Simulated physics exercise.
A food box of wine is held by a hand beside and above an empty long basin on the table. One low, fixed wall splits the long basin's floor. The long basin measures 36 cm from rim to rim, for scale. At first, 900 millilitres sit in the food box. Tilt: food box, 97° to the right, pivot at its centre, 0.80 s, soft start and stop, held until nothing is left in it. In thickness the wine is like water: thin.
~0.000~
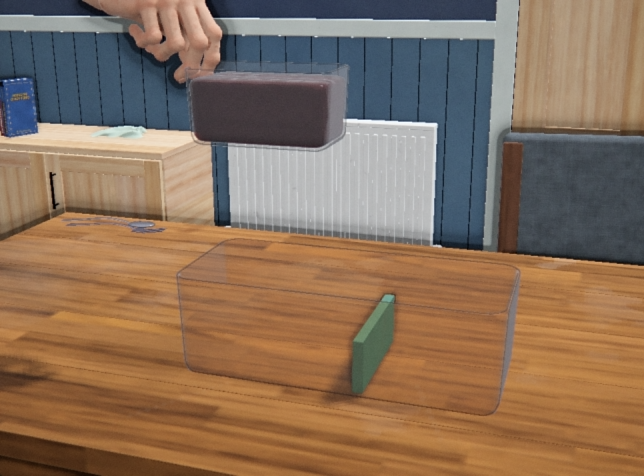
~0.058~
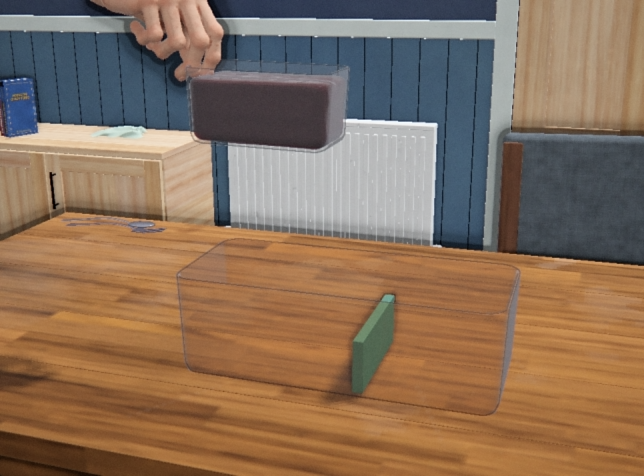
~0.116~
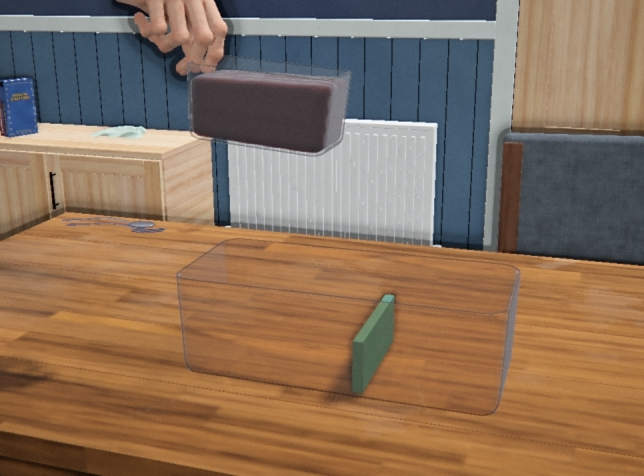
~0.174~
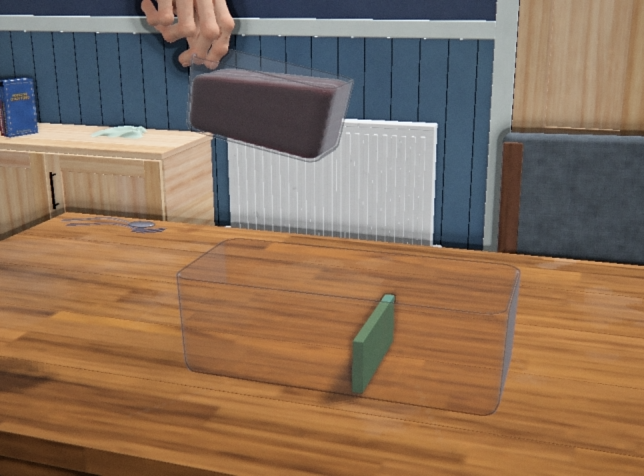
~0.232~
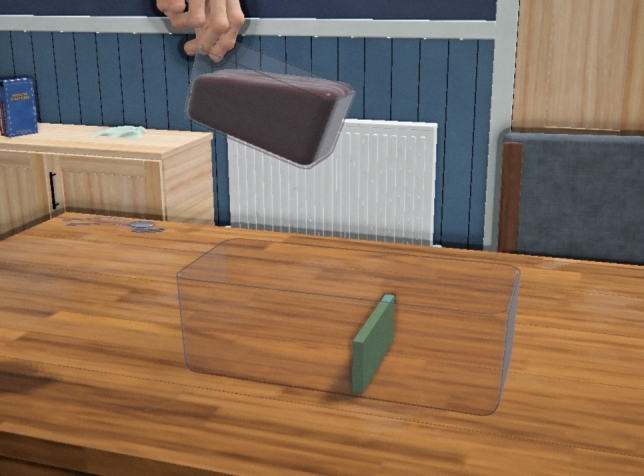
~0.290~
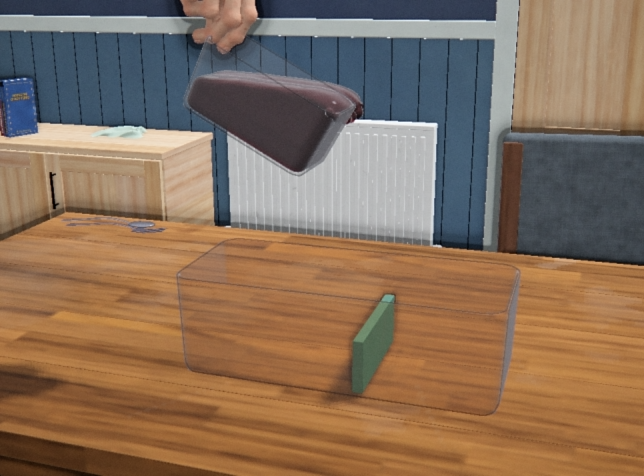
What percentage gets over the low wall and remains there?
71 %.
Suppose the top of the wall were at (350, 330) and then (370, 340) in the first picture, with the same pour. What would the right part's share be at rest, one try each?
I'd put it at about 80 per cent for the first and about 60 per cent for the second.
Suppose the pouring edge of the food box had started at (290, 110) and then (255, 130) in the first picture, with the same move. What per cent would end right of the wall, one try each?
15 and 5 %.
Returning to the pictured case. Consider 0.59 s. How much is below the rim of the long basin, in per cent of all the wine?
About 22%.
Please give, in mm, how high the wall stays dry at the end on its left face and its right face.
The left side gives some 54 mm, the right side some 30 mm.
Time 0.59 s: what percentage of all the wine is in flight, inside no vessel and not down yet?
Near 48 per cent at that time.
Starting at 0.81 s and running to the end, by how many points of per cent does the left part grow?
That works out to roughly 14 per cent of the whole.
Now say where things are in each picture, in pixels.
Tilt 0°; pouring edge (339, 71); surface from (205, 76) to (339, 81); the long basin's rim runs from (202, 258) to (514, 291); the wall's top is at (375, 318), in the first frame.
Tilt 1°; pouring edge (340, 73); surface from (205, 75) to (339, 82), in the second frame.
Tilt 5°; pouring edge (342, 78); surface from (207, 74) to (341, 84), in the third frame.
Tilt 11°; pouring edge (344, 87); surface from (208, 74) to (344, 86), in the fourth frame.
Tilt 19°; pouring edge (346, 98); surface from (209, 75) to (349, 91); 1 per cent is over the edge, in the fifth frame.
Tilt 28°; pouring edge (346, 112); surface from (209, 76) to (345, 101); 6 per cent is over the edge, in the sixth frame.
By 0.59 s the tilt is 82° and 29 per cent is still to pour, 1 is left of the wall and 22 right of it.
By 0.81 s the tilt is 97° and 8 per cent is still to pour, 9 is left of the wall and 72 right of it.
By 1.05 s the tilt is 97° and 2 per cent is still to pour, 19 is left of the wall and 71 right of it.
By 1.30 s the tilt is 97° and 0 per cent is still to pour, 22 is left of the wall and 71 right of it.
At rest 23 per cent lies left of the wall, 71 right of it and 6 outside.
